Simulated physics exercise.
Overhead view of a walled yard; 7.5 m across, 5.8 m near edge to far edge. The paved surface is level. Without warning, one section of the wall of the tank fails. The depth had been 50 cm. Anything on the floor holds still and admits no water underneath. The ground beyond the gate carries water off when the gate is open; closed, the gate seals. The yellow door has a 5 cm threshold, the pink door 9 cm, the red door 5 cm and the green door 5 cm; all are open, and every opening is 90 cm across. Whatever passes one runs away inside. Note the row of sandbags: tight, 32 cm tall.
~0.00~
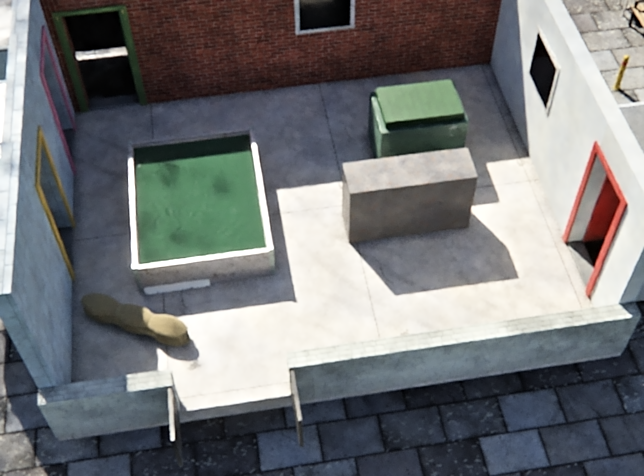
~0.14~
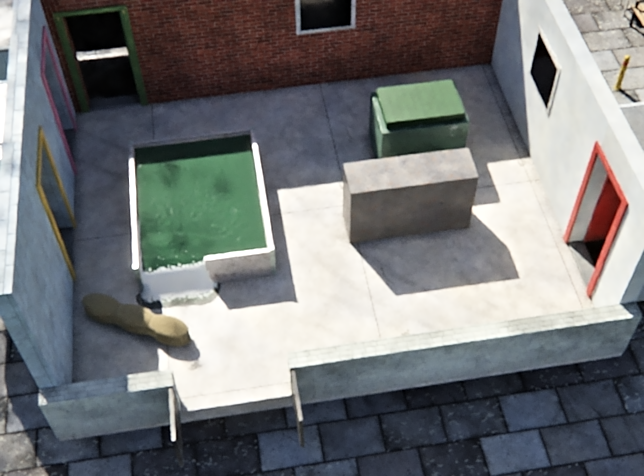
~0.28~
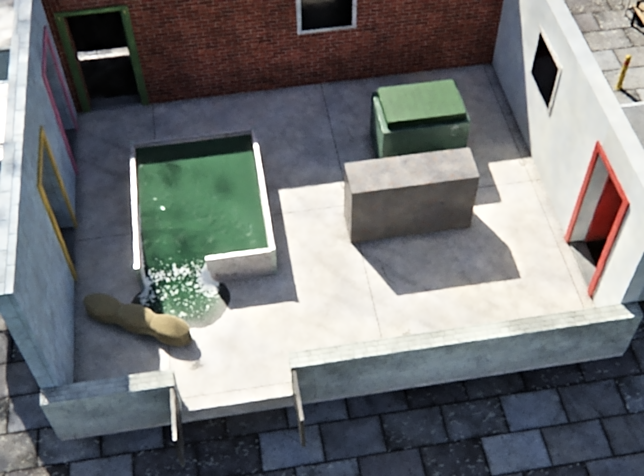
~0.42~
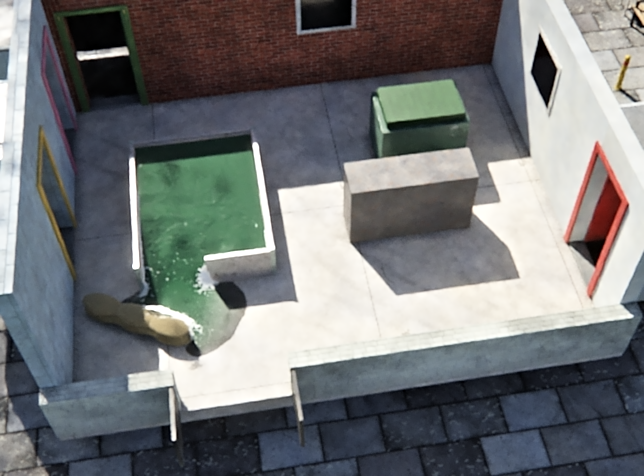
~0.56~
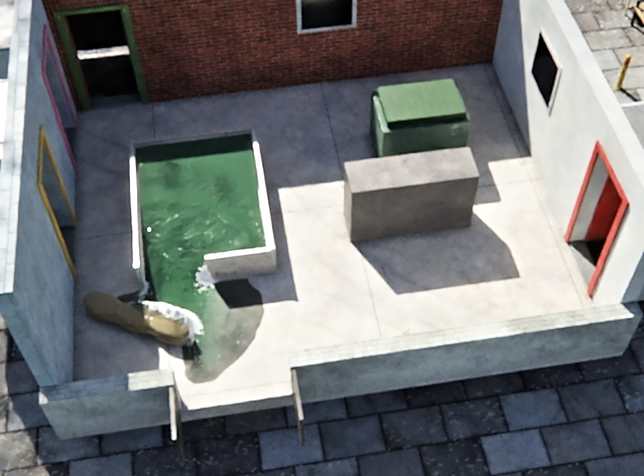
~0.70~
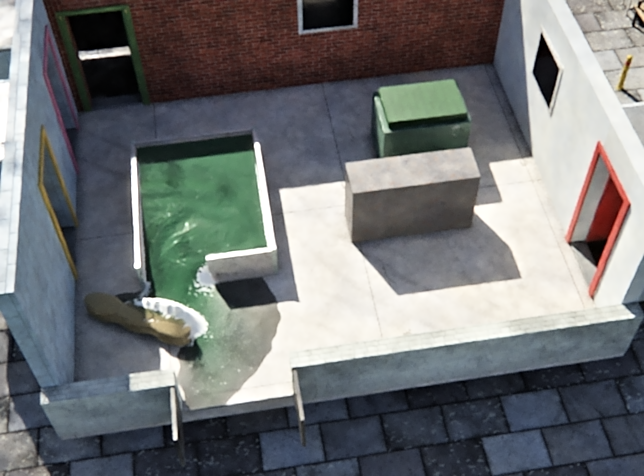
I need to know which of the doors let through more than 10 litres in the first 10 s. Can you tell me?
In order: The yellow door lets the inflow top the limit; the pink door holds the inflow within the limit; the red door lets the inflow top the limit; the green door lets the inflow top the limit.
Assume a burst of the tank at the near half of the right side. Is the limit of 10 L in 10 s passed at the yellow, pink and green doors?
So yellow ends up short of it, pink short of it, green short of it.
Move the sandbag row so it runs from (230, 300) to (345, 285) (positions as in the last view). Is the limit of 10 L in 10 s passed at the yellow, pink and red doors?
Checking the limit, yellow is fine, pink is fine, red is fine.
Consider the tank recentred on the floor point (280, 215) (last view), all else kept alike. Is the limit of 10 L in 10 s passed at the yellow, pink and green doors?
Compared with that limit, yellow falls short, pink falls short and green falls short.
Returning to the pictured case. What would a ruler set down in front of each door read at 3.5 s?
Readings (cm): Yellow = 9; pink = 3; red = 0; green = 9.
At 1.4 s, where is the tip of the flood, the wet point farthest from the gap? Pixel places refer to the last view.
(325, 374).
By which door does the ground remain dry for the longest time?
The answer is the red door.
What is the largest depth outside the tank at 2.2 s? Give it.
Up to some 39 cm.
After 1.4 s water covers 15 % of the floor and is deepest (44 cm) near (164, 320); yellow door 3 cm at the sill, 0 L in, pink door not reached, red door not reached, green door not reached.
After 2.2 s water covers 25 % of the floor and is deepest (39 cm) near (164, 320); yellow door 11 cm at the sill, 10 L in, pink door not reached, red door not reached, green door not reached.
After 3.5 s water covers 45 % of the floor and is deepest (26 cm) near (164, 320); yellow door 9 cm at the sill, 33 L in, pink door 3 cm at the sill, 0 L in, red door not reached, green door 9 cm at the sill, 2 L in.
After 6.0 s water covers 60 % of the floor and is deepest (20 cm) near (164, 320); yellow door 7 cm at the sill, 49 L in, pink door 2 cm at the sill, 0 L in, red door 10 cm at the sill, 40 L in, green door 8 cm at the sill, 43 L in.
After 10.0 s water covers 80 % of the floor and is deepest (13 cm) near (164, 320); yellow door 5 cm at the sill, 56 L in, pink door 4 cm at the sill, 0 L in, red door 6 cm at the sill, 65 L in, green door 5 cm at the sill, 59 L in.
